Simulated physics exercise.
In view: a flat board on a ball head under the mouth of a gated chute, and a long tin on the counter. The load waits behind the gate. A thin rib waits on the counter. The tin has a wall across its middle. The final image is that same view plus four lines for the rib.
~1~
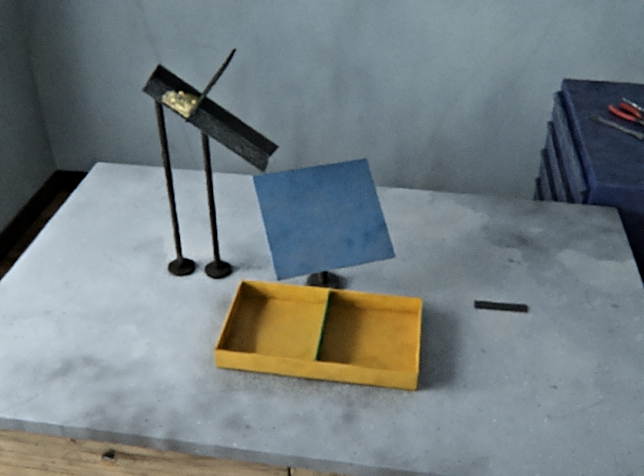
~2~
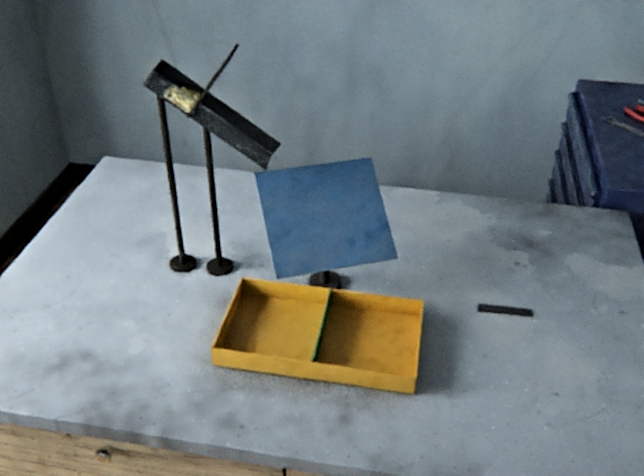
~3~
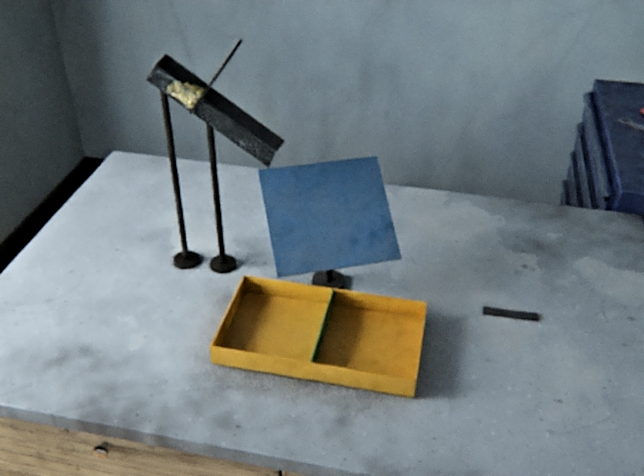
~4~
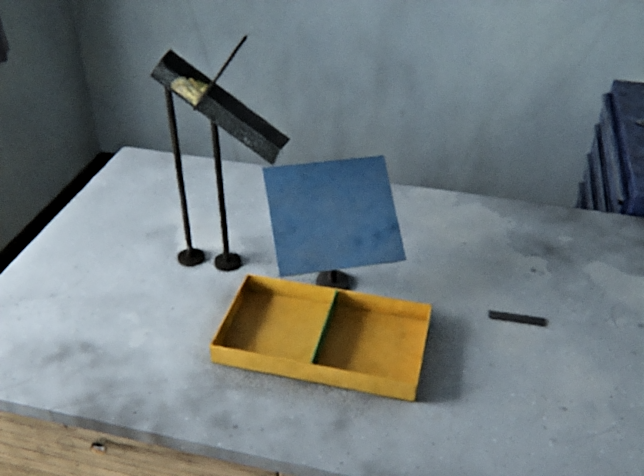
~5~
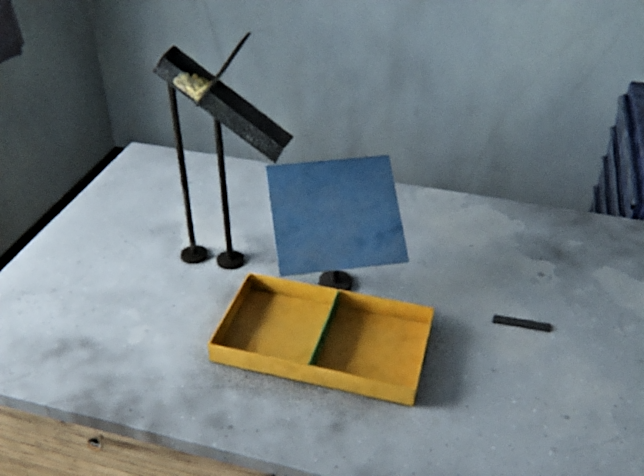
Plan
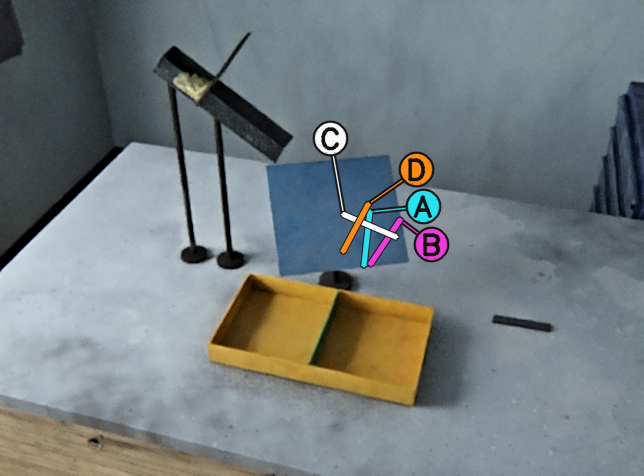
The view drifts slowly to the left around a pale counter, where a raised dark chute holding a small yellowish load, a tilted blue board, a divided yellow tin and a thin dark strip all stay still.
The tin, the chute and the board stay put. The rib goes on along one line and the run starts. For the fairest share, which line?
Choose D.
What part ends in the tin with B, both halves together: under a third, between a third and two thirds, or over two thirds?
Over two thirds.
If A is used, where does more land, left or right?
The right half.
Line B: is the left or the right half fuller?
Right.
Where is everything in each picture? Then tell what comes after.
Load behind the gate at (185, 101), soya beans; lip of the chute at (267, 166), sloping fairly steeply, in the first frame.
Middle of the board at (326, 215), tilted fairly steeply; middle of its low edge at (339, 268); of its high edge at (314, 165), in the second frame.
Front corners of the tin at (210, 346) and (415, 380); front end of its middle wall at (310, 363), in the third frame.
Middle of the load at (194, 89); lip at (276, 158), in the fourth frame.
Middle of the load at (197, 85); lip at (279, 156), in the fifth frame.
On the marked copy, line A from (369, 211) to (363, 265); line B from (400, 219) to (370, 263); line C from (343, 214) to (395, 236); line D from (368, 204) to (343, 251).
Choosing A, of what is caught, a stray few in the left half, nearly all in the right.
Choosing B, of what is caught, a stray few in the left half, nearly all in the right.
Choosing C, of what is caught, a stray few in the left half, nearly all in the right.
Choosing D, of what is caught, about half in the left half, about half in the right.
